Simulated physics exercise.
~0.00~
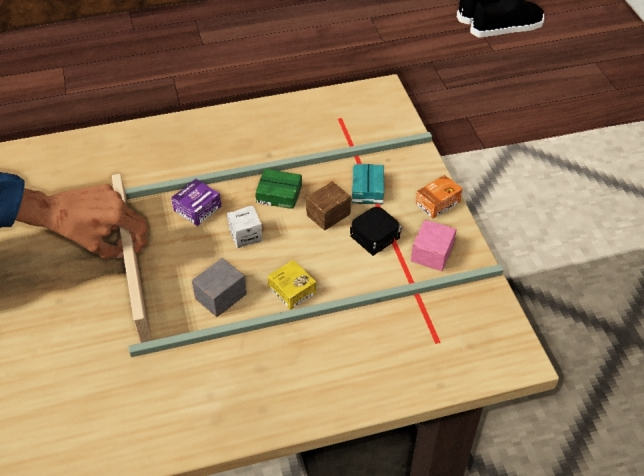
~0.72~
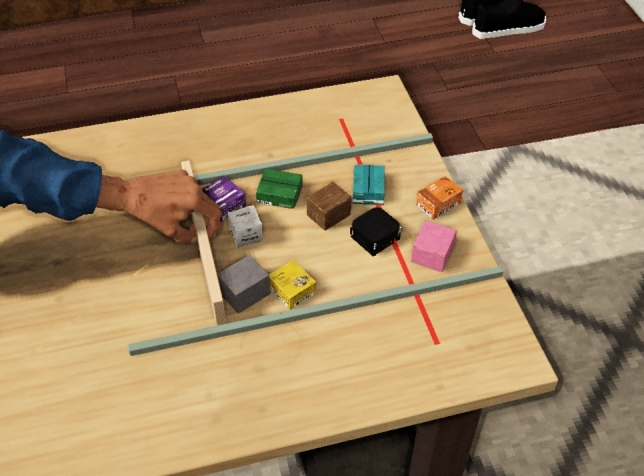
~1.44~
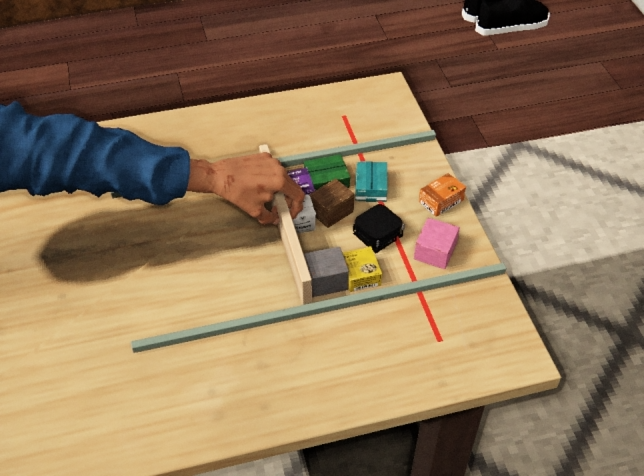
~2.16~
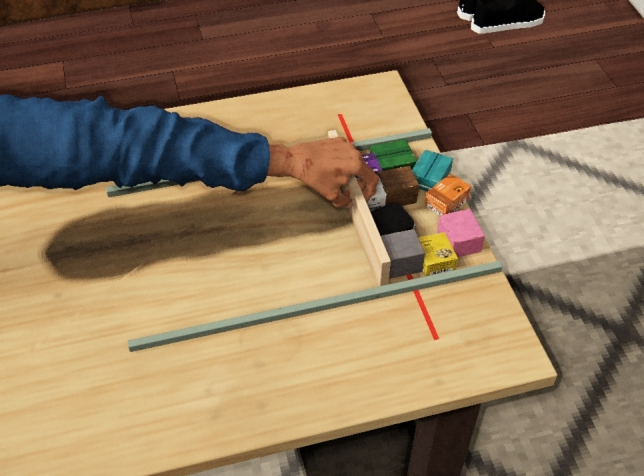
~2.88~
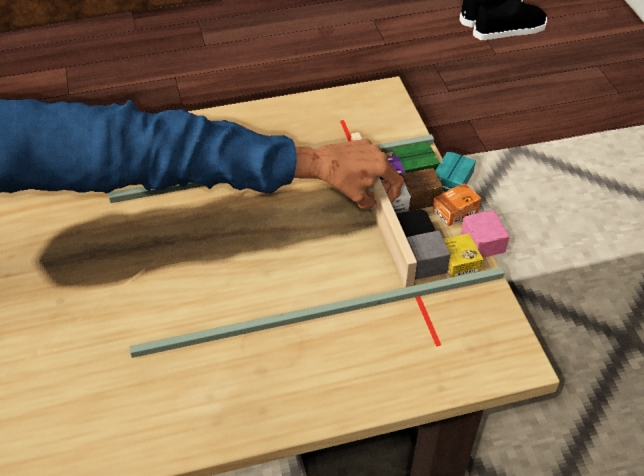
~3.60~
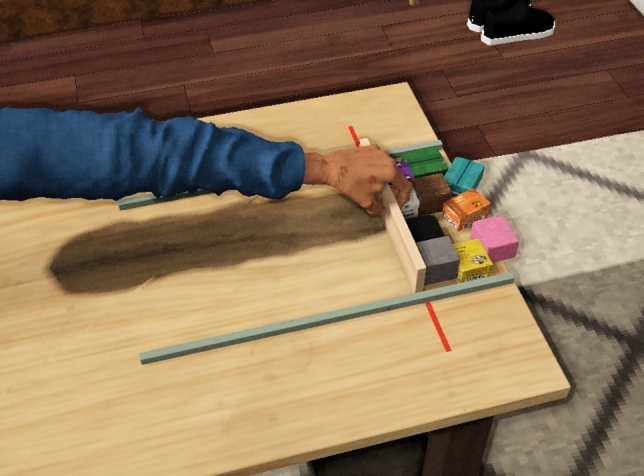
The video shows a hand sliding an upright board rightward between two rails on a wooden table, gathering scattered colourful blocks and boxes and pushing them past a red line. The board stops with the items bunched near the table's right edge, none having fallen off.
